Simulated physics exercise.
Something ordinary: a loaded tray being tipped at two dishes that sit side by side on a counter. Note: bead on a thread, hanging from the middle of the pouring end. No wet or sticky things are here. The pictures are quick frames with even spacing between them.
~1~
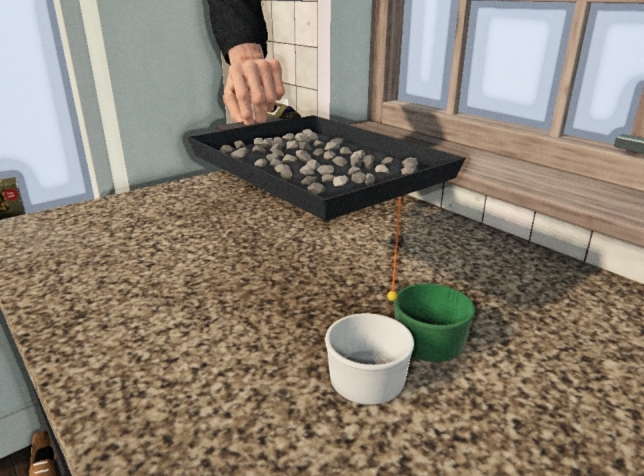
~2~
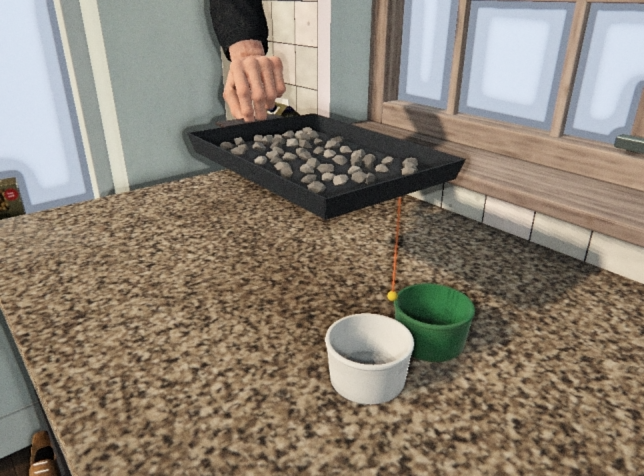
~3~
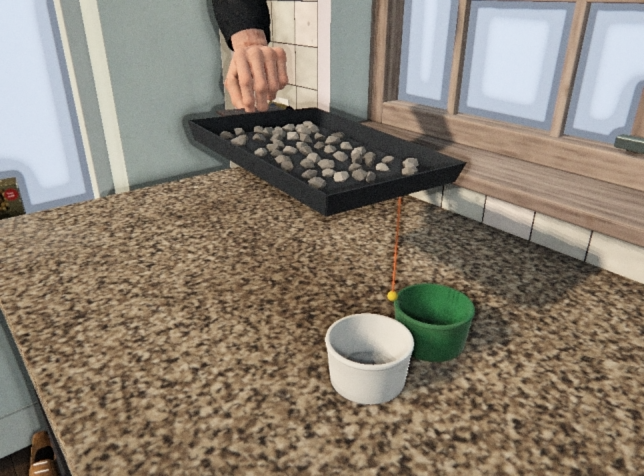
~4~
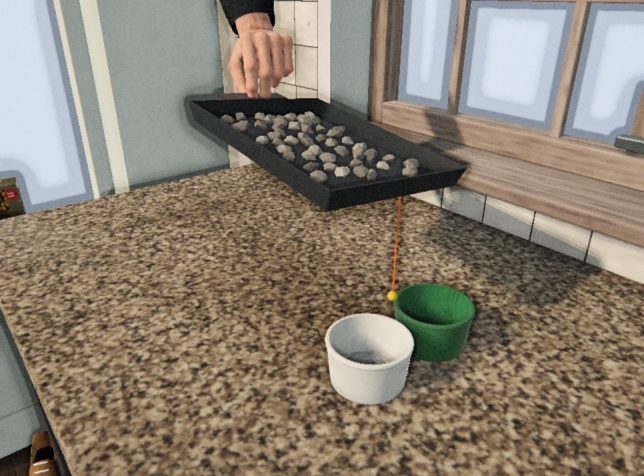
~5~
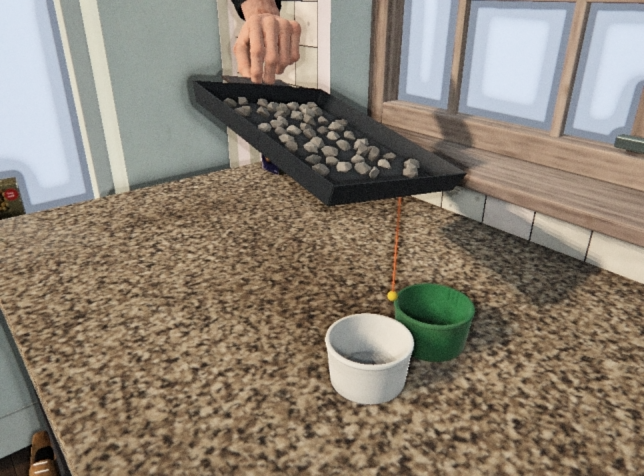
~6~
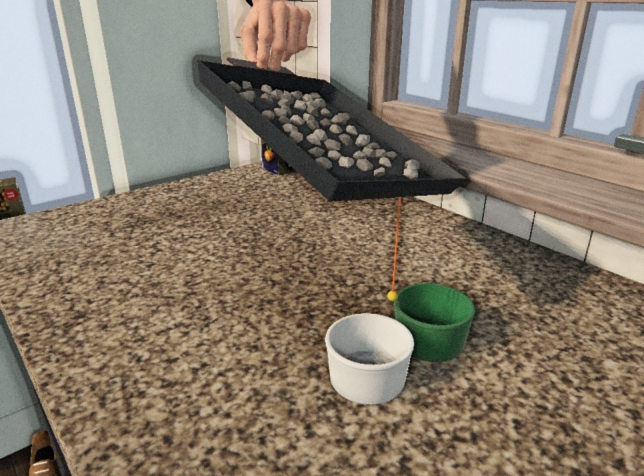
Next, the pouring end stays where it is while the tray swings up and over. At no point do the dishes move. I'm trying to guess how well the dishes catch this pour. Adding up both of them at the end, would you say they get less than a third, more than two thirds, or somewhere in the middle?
The dishes take a low share, short of one third.
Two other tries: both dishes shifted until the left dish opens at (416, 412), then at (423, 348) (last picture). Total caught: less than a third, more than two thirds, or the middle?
Taking the tries in order: Under a third and below one third.
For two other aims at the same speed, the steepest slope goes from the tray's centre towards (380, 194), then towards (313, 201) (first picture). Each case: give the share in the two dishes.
First case about 40 percent; second case about 30 percent.
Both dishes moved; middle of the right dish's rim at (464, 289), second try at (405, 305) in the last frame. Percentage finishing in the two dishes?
Roughly 60 per cent, then roughly 0 per cent.
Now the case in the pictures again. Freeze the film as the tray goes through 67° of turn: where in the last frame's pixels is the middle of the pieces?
Centre estimate: (422, 174).
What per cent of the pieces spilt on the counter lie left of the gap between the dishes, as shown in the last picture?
Left share: Close to 10 %.
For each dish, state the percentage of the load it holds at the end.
0 per cent goes to the left dish and 20 per cent to the right dish.
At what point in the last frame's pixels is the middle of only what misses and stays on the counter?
The centre sits near (455, 304).
Shortly afterwards, tray tipped steeply; all but a few on the tray; only a few in the air.
Next, tray tipped past a quarter turn; a little on the tray; near a quarter in the right dish; near two thirds outside both; a little in the air.
Some moments later, tray tipped past a quarter turn; near a quarter in the right dish; the bulk outside both.
In the end, tray tipped past a quarter turn; none at all in the left dish; near a quarter in the right dish; the bulk outside both.
